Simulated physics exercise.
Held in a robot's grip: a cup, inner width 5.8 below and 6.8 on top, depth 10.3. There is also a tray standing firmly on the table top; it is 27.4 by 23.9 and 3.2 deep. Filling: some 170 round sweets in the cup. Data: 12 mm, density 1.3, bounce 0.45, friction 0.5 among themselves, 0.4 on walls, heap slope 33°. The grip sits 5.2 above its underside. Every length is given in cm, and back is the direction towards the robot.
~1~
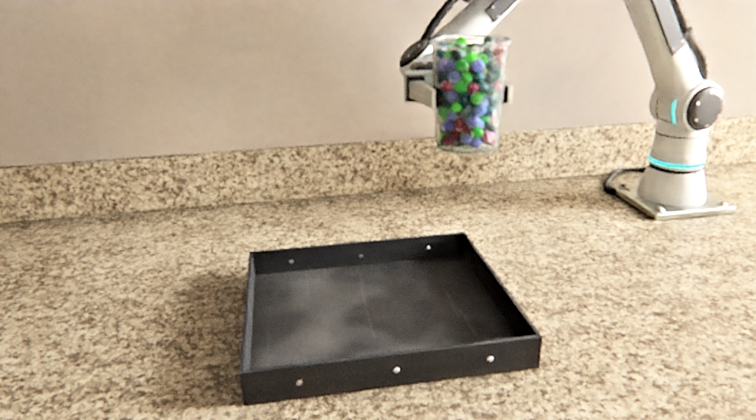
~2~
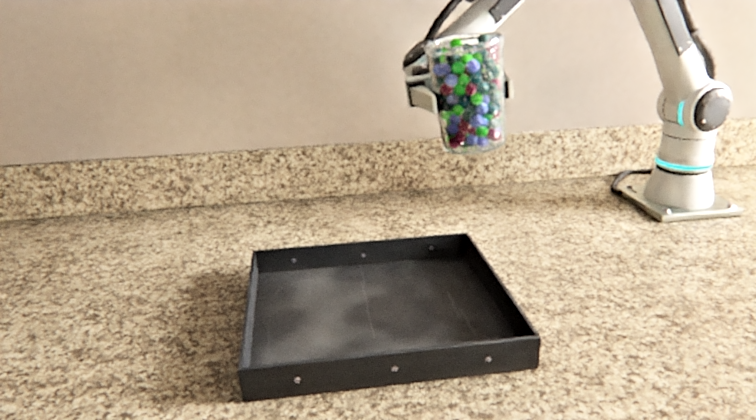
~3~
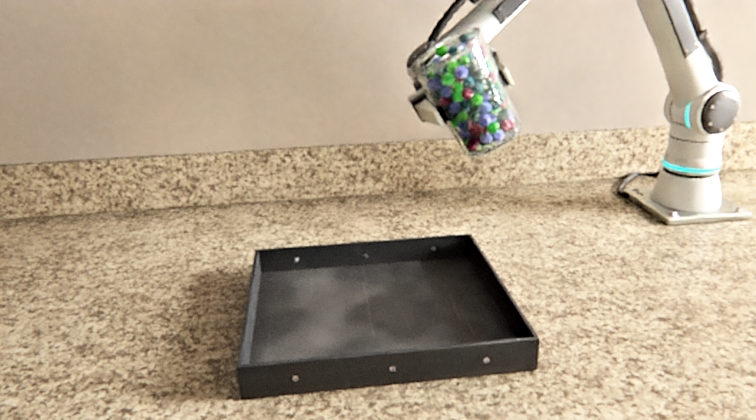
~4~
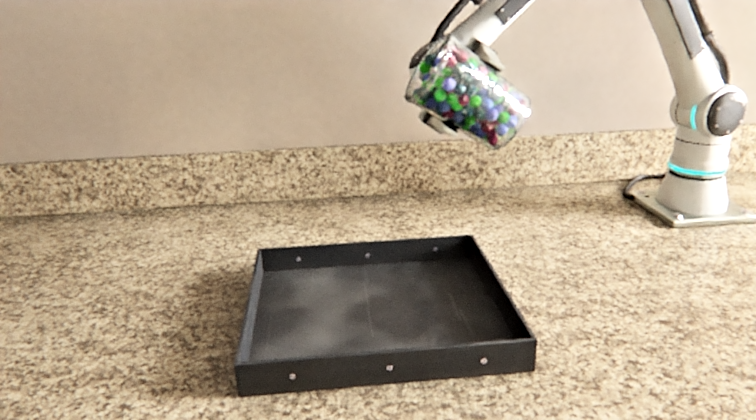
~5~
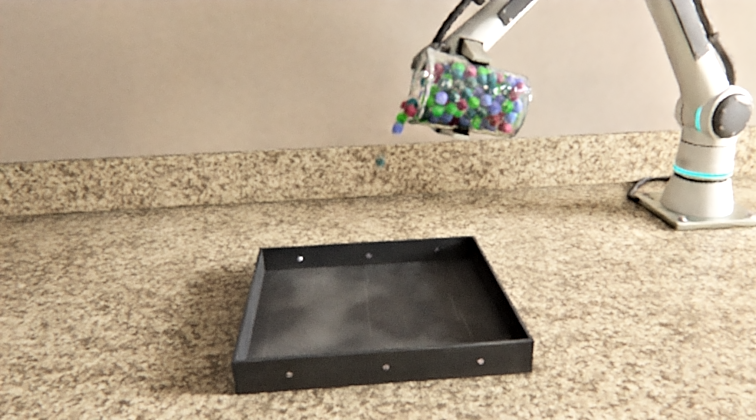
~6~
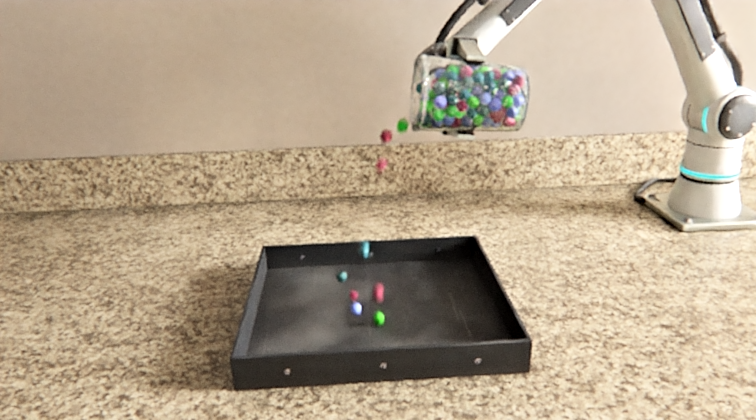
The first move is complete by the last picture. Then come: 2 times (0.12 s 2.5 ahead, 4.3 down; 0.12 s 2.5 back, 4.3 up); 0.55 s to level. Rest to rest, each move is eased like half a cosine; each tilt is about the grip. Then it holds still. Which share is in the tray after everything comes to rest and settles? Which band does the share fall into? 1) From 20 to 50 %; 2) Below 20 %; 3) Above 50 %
Option 1: From 20 to 50 %.
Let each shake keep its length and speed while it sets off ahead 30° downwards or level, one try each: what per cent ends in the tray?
Near 50 and 75 percent respectively.
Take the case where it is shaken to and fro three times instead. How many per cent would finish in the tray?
It would be near 40 per cent.
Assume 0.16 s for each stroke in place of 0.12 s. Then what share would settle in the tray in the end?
Estimate for that case: 20 %.
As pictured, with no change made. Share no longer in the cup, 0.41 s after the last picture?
So far around 20 % is out.
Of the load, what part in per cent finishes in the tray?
I'd guess near 30 per cent.
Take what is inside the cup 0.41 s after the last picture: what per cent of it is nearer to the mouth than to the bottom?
Something near 50 per cent is there.
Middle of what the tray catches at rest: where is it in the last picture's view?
(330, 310).
Then, 0.41 s later, tilted 84° forward, highest piece 23 above the table; 132 in the cup, 29 in the tray, 6 in flight or on a rim.
Then, 0.82 s later, tilted 26° forward, highest piece 28 above the table; 115 in the cup, 52 in the tray.
Then, 1.23 s later, level, highest piece 28 above the table; 115 in the cup, 52 in the tray.
Then, 2.28 s later, level, highest piece 28 above the table; 115 in the cup, 52 in the tray.
At rest, 115 in the cup, 52 in the tray. That is 31 % in the tray.
